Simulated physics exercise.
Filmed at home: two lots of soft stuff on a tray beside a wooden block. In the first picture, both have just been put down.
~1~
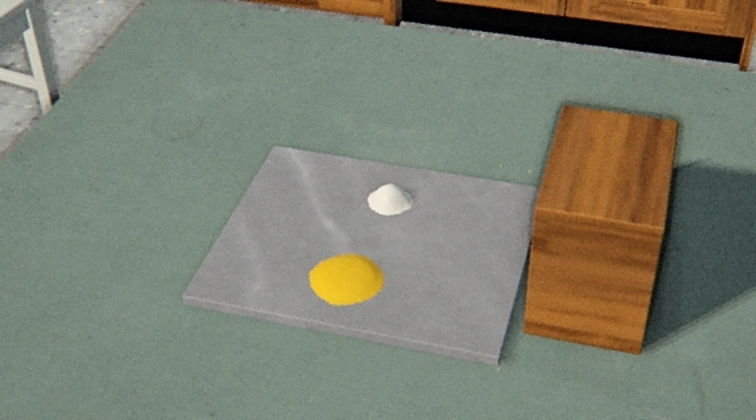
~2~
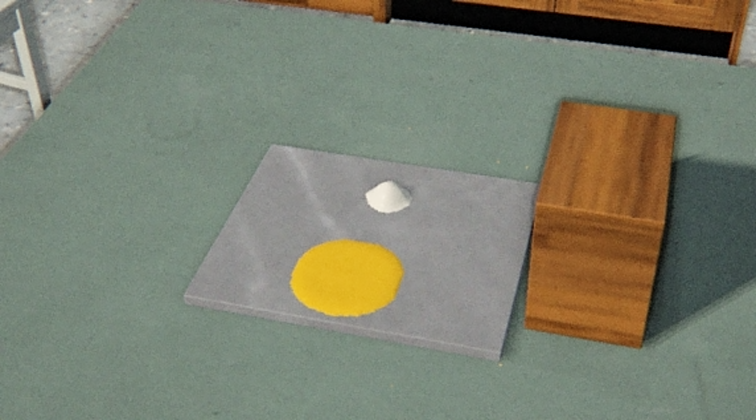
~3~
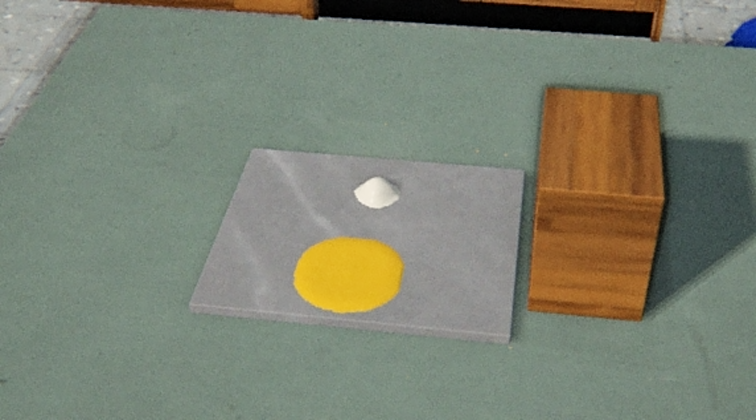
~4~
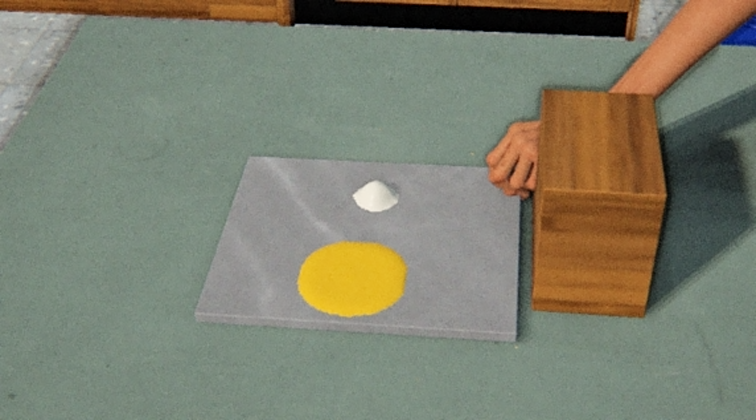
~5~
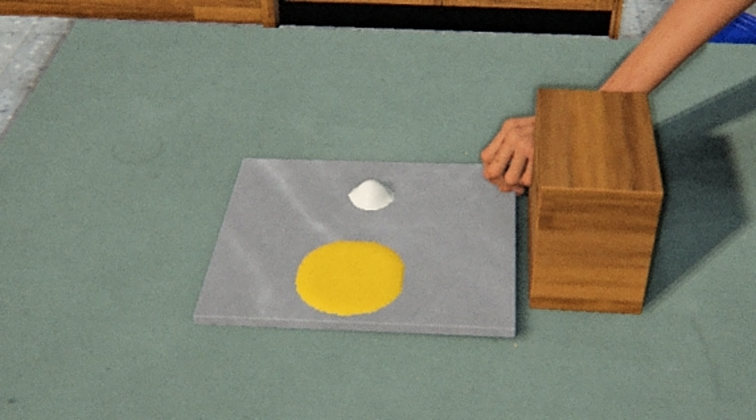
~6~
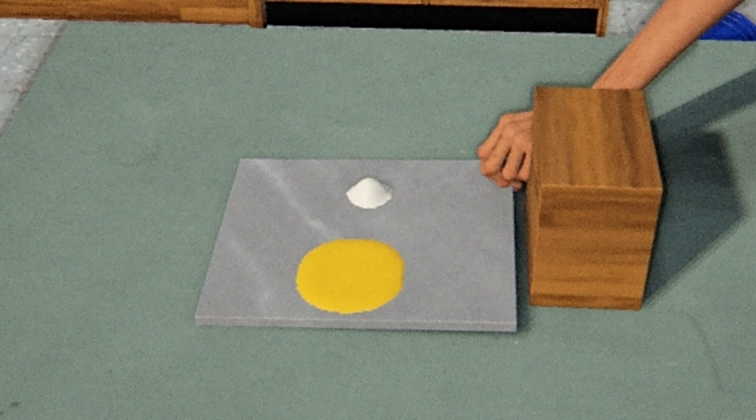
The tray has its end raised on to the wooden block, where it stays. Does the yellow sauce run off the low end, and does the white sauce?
Put simply, the yellow sauce makes it off, and the white sauce is held back.
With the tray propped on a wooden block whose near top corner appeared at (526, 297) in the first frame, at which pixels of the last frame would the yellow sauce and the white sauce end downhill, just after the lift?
At (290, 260), then at (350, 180).
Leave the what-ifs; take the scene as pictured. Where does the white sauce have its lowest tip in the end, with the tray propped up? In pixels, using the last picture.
About (323, 143).
A moment on, slope about 33°; the yellow sauce has crept down a long way; the white sauce has not moved.
Further on, the yellow sauce is dripping off the low end; the white sauce has not moved.
When it is over, slope about 33°; the yellow sauce is dripping off the low end; the white sauce has not moved.
